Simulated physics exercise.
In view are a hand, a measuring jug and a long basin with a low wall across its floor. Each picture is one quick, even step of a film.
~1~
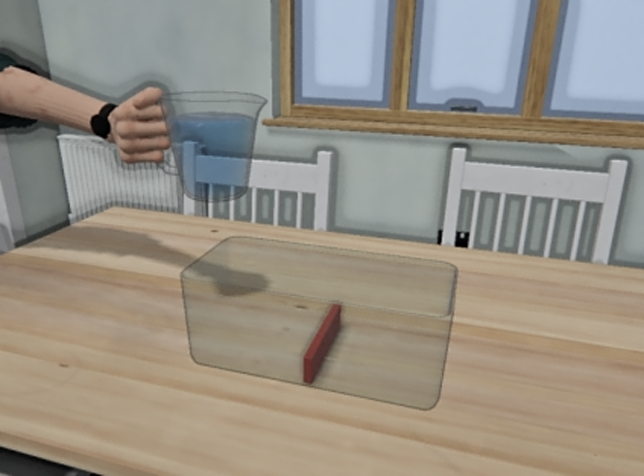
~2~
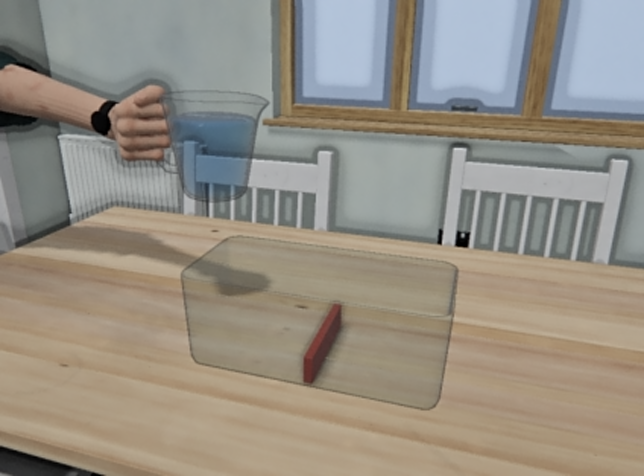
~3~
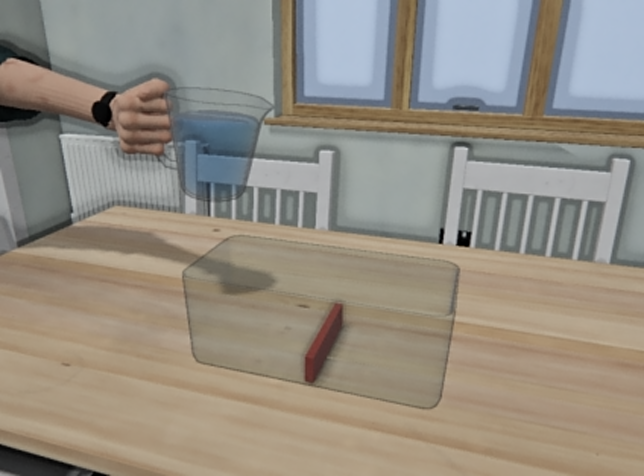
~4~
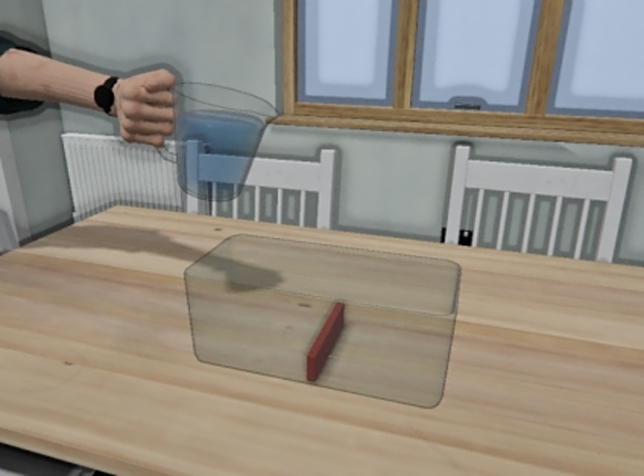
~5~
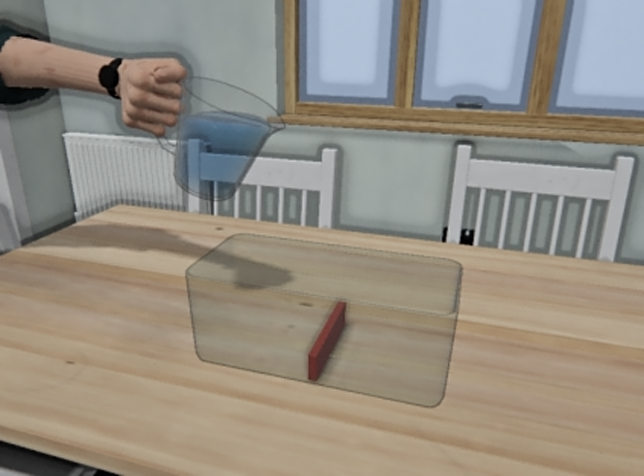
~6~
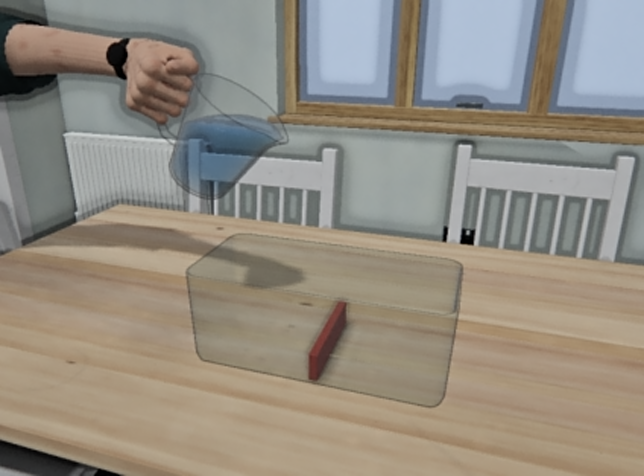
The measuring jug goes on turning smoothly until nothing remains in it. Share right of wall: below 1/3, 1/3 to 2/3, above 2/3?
Smaller than a third.
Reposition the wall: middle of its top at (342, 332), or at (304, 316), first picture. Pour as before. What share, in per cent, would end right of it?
Try one about 10 %, try two about 55 %.
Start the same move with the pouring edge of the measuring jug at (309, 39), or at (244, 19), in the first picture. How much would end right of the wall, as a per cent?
In turn 85 and 20 in a hundred.
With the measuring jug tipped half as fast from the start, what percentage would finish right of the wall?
Close to 50 out of every hundred.
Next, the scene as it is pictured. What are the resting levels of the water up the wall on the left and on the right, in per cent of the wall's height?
The left comes to 50 % and the right to 20 %.
A moment on, the measuring jug is tipped on its side and 49 per cent is still to pour, 10 is left of the wall and 12 right of it.
Next, the measuring jug is tipped right over and 6 per cent is still to pour, 62 is left of the wall and 22 right of it.
Then the measuring jug is tipped right over and 0 per cent is still to pour, 71 is left of the wall and 23 right of it.
Later the measuring jug is tipped right over and 0 per cent is still to pour, 72 is left of the wall and 24 right of it.
In the end 72 per cent lies left of the wall, 24 right of it and 4 outside.
